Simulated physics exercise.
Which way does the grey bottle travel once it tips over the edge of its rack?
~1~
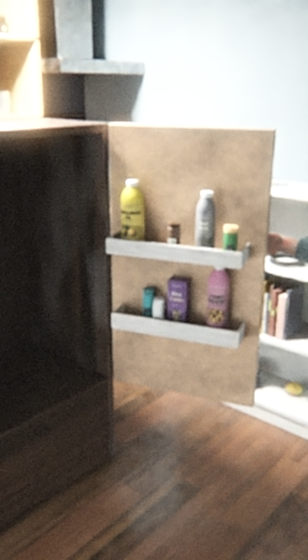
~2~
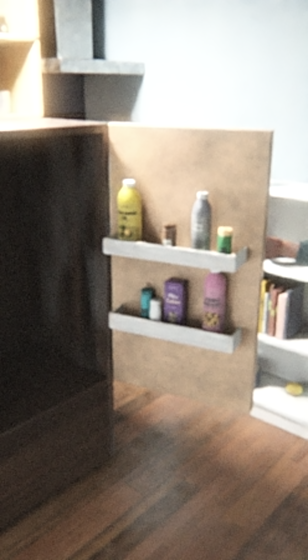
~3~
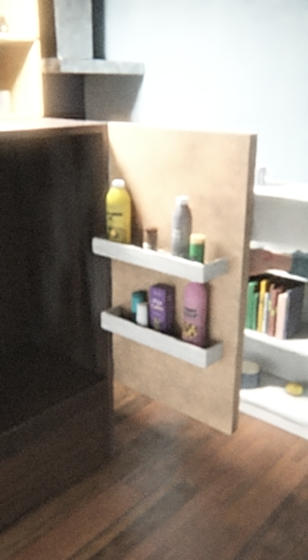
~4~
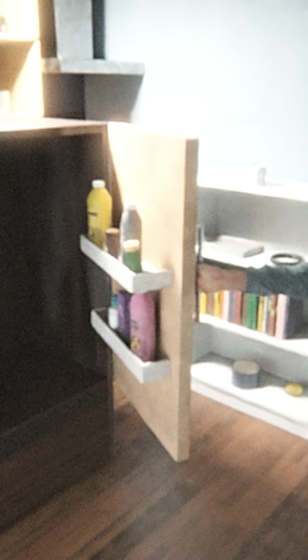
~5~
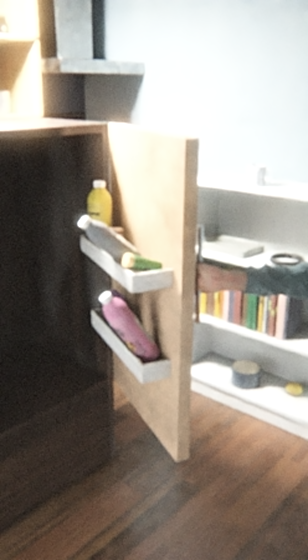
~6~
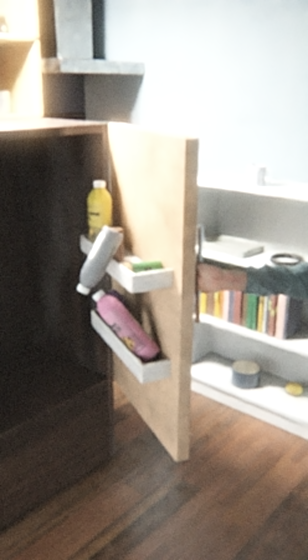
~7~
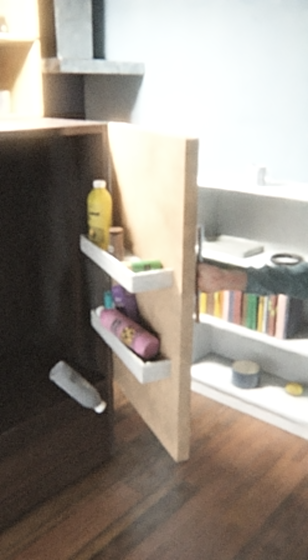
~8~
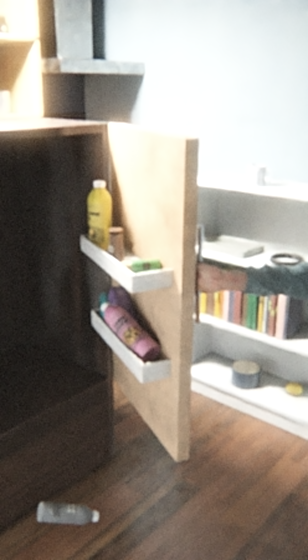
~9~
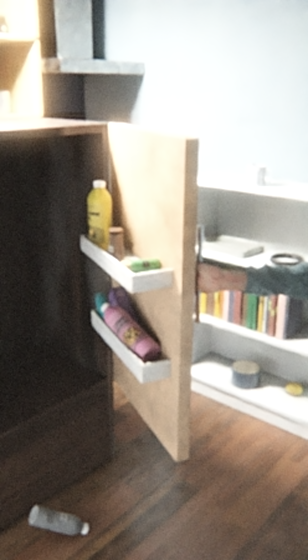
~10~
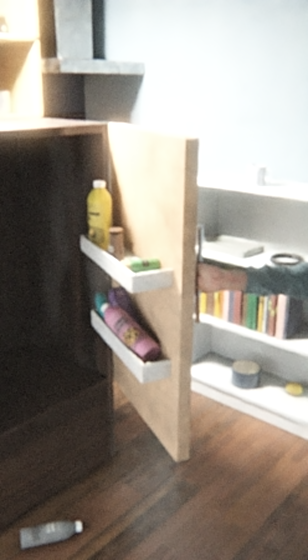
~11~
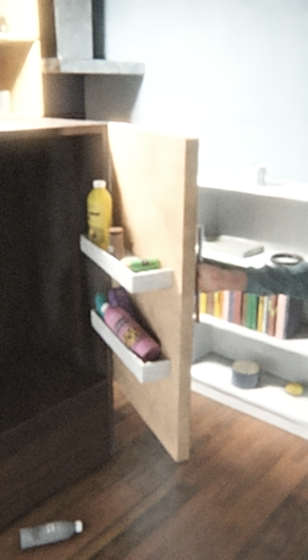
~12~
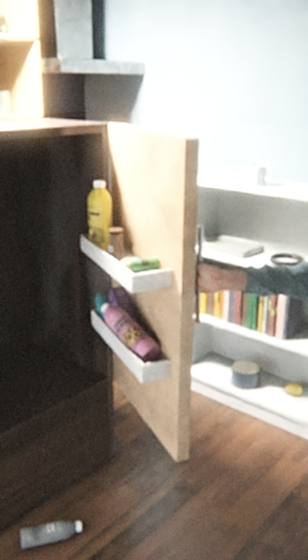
The grey bottle moves down, dropping past the lower rack to the floor.
